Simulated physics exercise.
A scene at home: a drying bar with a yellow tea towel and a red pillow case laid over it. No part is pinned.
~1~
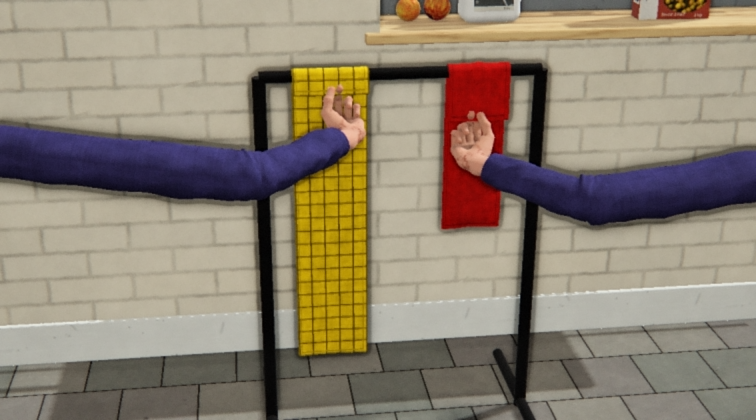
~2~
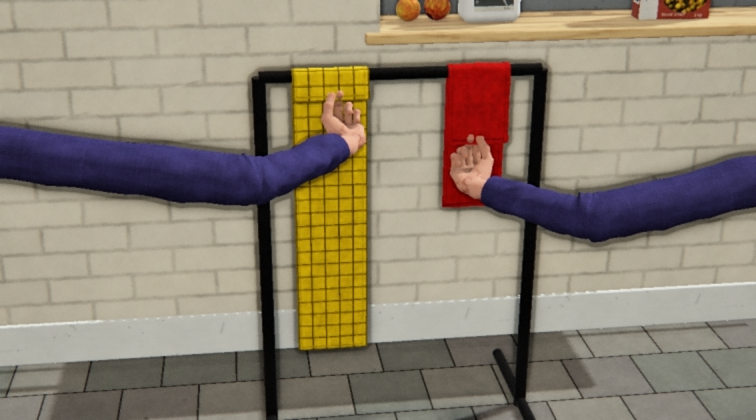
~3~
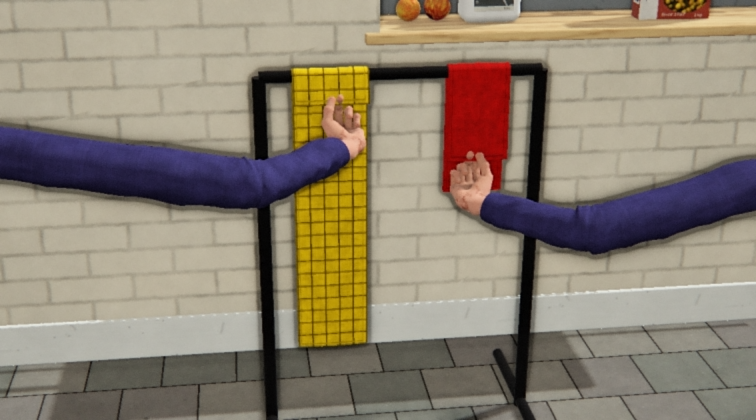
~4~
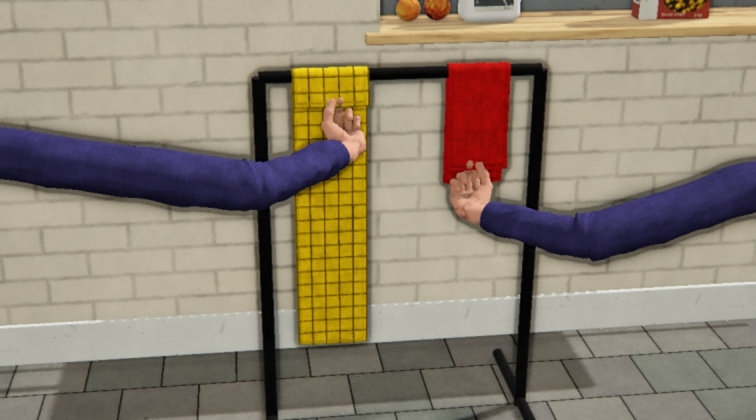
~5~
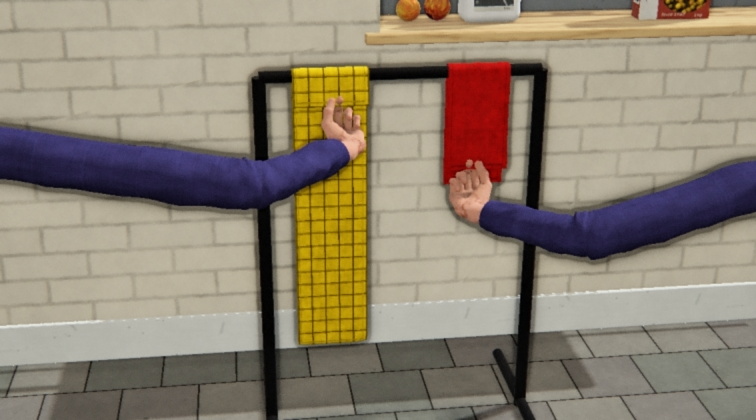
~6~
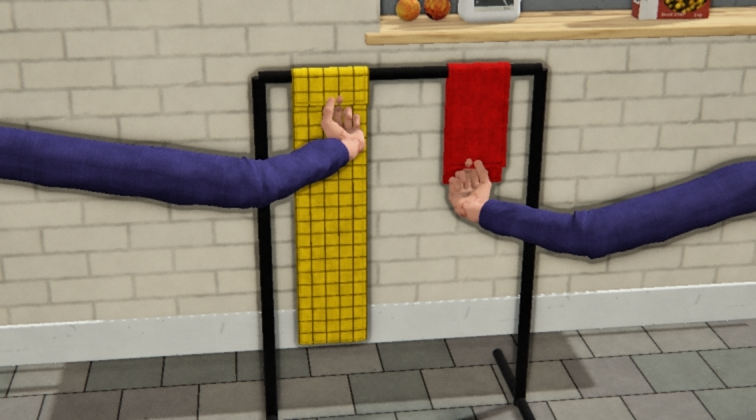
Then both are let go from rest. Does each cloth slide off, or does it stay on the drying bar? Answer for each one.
The yellow tea towel slides off; the red pillow case stays put.
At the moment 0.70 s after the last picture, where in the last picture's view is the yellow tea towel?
About (333, 407).
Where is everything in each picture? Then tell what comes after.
Tea towel front hem (350, 89), back hem (350, 348); pillow case front hem (464, 116), back hem (456, 223), in the first picture.
Tea towel front hem (350, 95); pillow case front hem (463, 139), in the second picture.
Tea towel front hem (350, 99); pillow case front hem (463, 156), in the third picture.
Tea towel front hem (350, 102); pillow case front hem (462, 165), in the fourth picture.
Tea towel front hem (350, 101); pillow case front hem (462, 165), in the fifth picture.
Tea towel front hem (350, 100), back hem (350, 338), front far shorter than the back; pillow case front hem (461, 164), back hem (458, 178), front almost as long as the back, in the sixth picture.
Then, 0.38 s later than the last view, tea towel clear of the rail and dropping near (332, 314); pillow case at rest on the rail.
Then, 0.70 s later than the last view, tea towel in a heap on the floor near (333, 407); pillow case at rest on the rail.
Finally, tea towel in a heap on the floor near (333, 408); pillow case at rest on the rail. The yellow tea towel is pulled off by its long side and the red pillow case stays on.
